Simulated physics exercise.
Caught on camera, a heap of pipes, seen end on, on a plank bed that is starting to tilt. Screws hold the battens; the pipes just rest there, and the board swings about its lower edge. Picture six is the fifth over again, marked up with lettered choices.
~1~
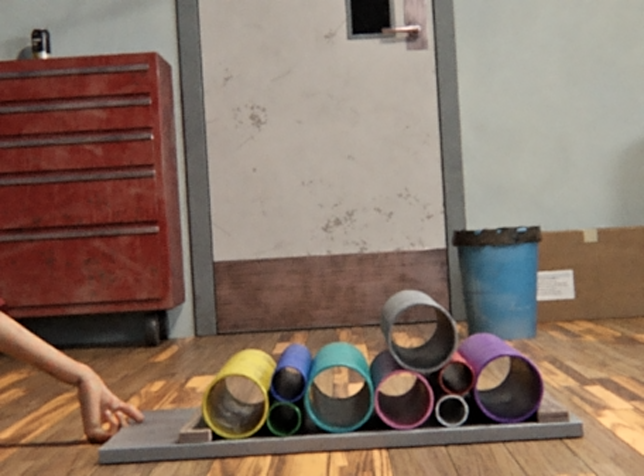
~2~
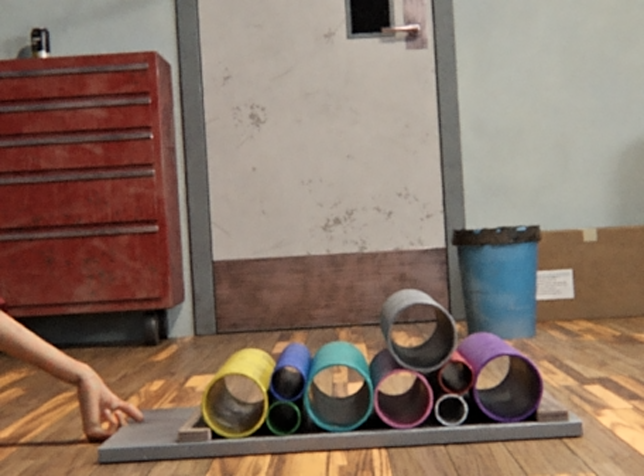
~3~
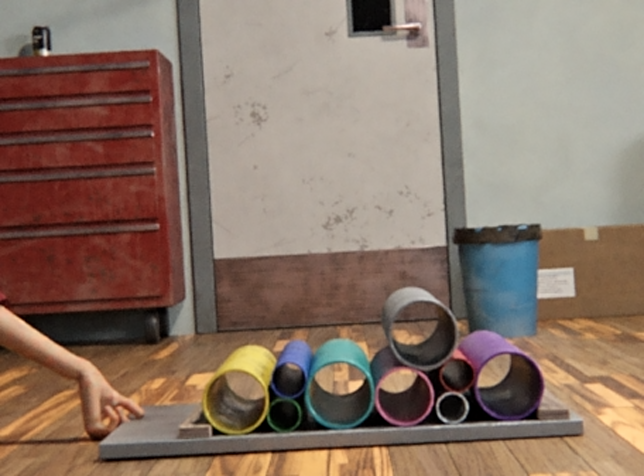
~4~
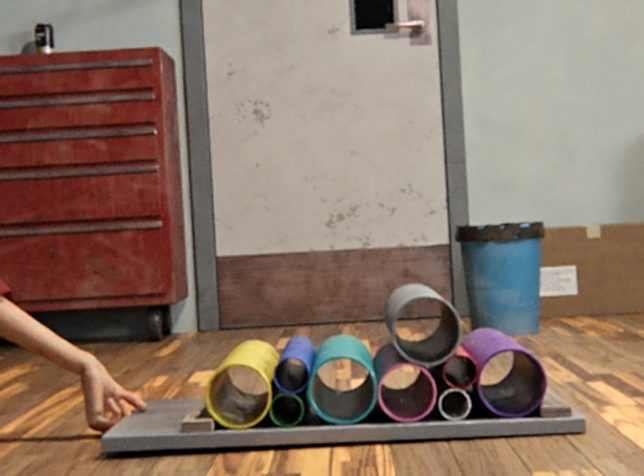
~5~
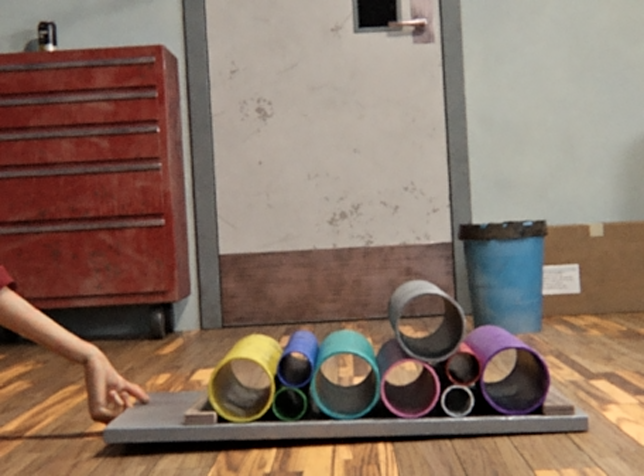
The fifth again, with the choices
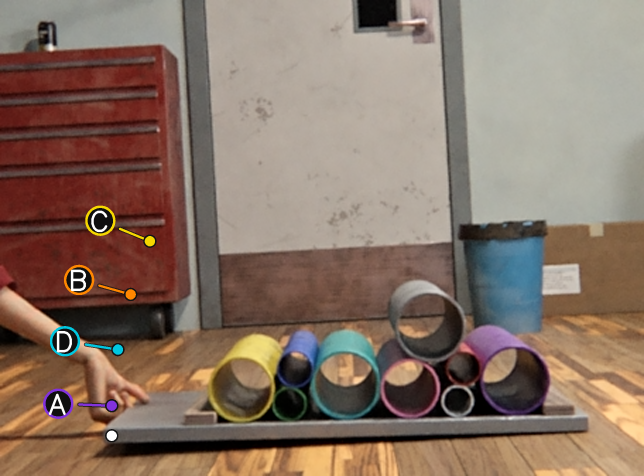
In this clip, a hand at the left end of a gray board slowly raises that end very slightly, while the colorful pipes resting on it, with a gray one on top, show no clear shift against one another.
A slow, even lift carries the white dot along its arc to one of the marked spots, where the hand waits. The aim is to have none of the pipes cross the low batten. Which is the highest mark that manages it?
Stop at B.
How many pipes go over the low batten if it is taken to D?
It comes to none.
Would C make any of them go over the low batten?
Yes, at C.
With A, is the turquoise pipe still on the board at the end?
The turquoise pipe: Yes.
On the copy, A at (112, 406); B at (131, 295); C at (150, 241); D at (118, 349); the white dot at (112, 436).
On B. First, board at 14°.
Then, board at 19°.
Finally, board at 19°, none over the low batten.
By contrast, A none over the low batten; C three over the low batten (purple, red, grey); D none over the low batten.
